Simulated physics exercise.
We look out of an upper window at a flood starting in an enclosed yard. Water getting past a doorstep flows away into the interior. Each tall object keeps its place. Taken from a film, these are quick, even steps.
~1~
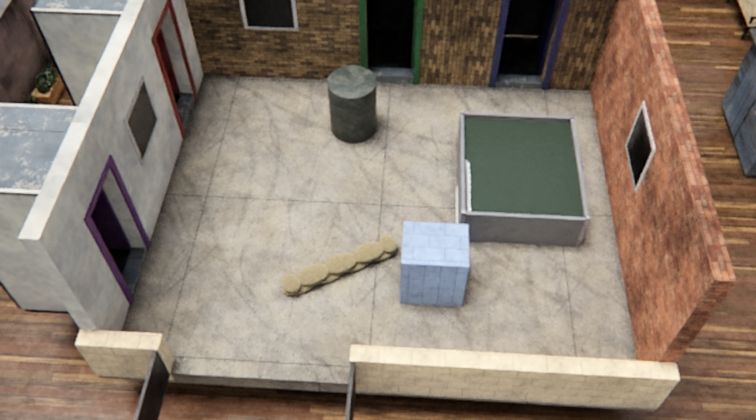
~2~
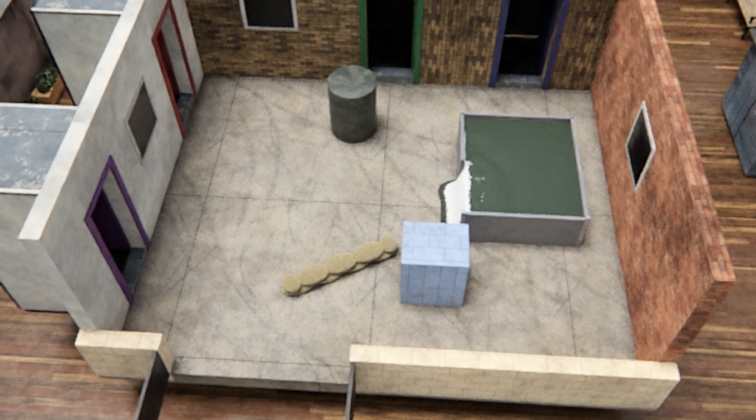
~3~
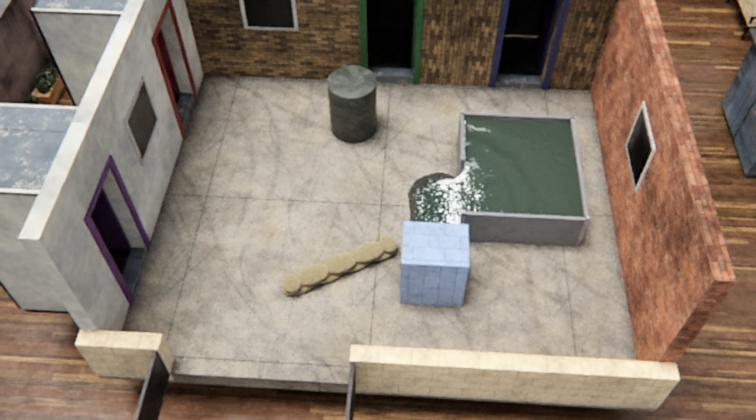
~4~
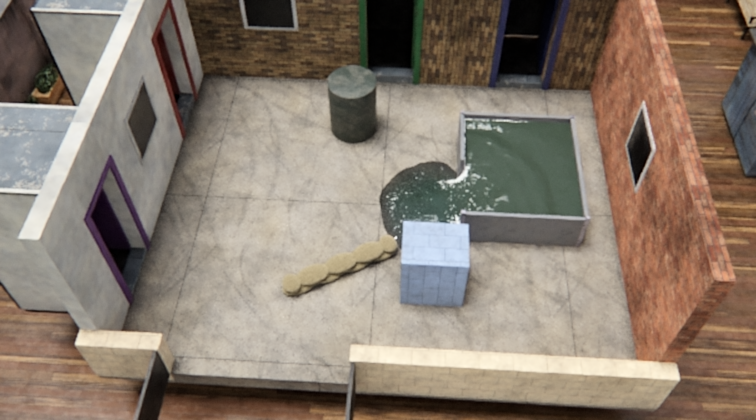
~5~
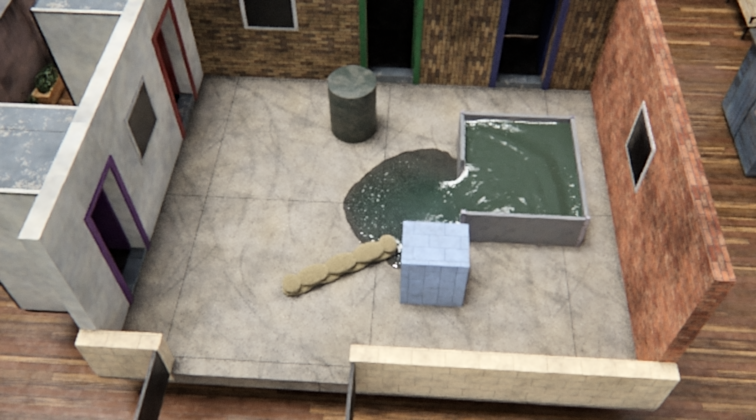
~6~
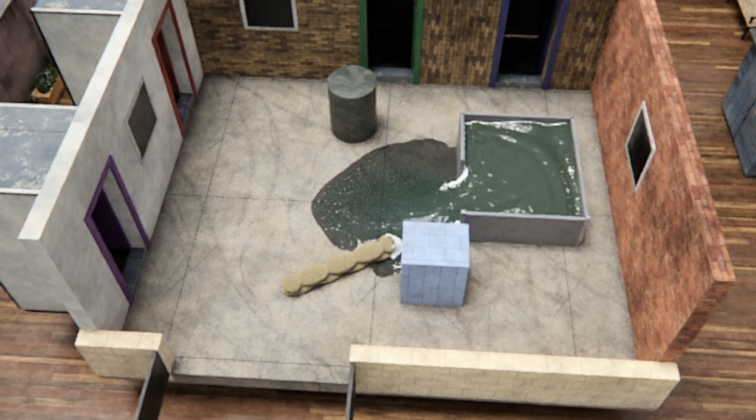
The footage shows a walled yard where water pours from the left side of a green-filled tank, spreading leftward across the pale floor in a widening dark pool that reaches a low tan barrier beside a blue block.
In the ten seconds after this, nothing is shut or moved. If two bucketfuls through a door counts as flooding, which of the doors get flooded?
The red door does not get flooded; the purple door gets flooded; the green door does not get flooded; the blue door does not get flooded.
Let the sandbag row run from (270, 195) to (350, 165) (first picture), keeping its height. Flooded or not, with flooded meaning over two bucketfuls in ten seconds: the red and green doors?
The red door does not overflow and the green door does not overflow.
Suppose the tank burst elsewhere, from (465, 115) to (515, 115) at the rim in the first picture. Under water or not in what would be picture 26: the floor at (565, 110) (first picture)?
Submerged.
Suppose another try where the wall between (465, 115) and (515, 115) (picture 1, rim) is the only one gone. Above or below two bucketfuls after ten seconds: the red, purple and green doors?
Well, the red one stays within bounds, while the purple one stays within bounds and the green one stays within bounds.
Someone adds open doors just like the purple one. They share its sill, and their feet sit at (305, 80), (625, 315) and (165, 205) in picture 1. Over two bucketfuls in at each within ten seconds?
Note: Door one undershoots; door two undershoots; door three overshoots.
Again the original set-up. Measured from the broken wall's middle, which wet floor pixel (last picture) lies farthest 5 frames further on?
Near (188, 227).
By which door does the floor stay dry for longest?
Result: The door marked blue.
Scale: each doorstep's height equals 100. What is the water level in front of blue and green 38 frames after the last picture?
I reckon it's around 0 and then 20 per cent.
A moment on, water covers 25 % of the floor; the red door not reached, the purple door not reached, the green door not reached, the blue door not reached.
Next, water covers 45 % of the floor; the red door not reached, the purple door under two buckets in, the green door not reached, the blue door not reached.
Then, water covers 55 % of the floor; the red door wet at the sill, nothing in, the purple door over two buckets in, the green door wet at the sill, nothing in, the blue door not reached.
Later, water covers 65 % of the floor; the red door wet at the sill, nothing in, the purple door over two buckets in, the green door wet at the sill, nothing in, the blue door not reached.
In the end, water covers 90 % of the floor; the red door wet at the sill, nothing in, the purple door over two buckets in, the green door wet at the sill, nothing in, the blue door wet at the sill, nothing in.
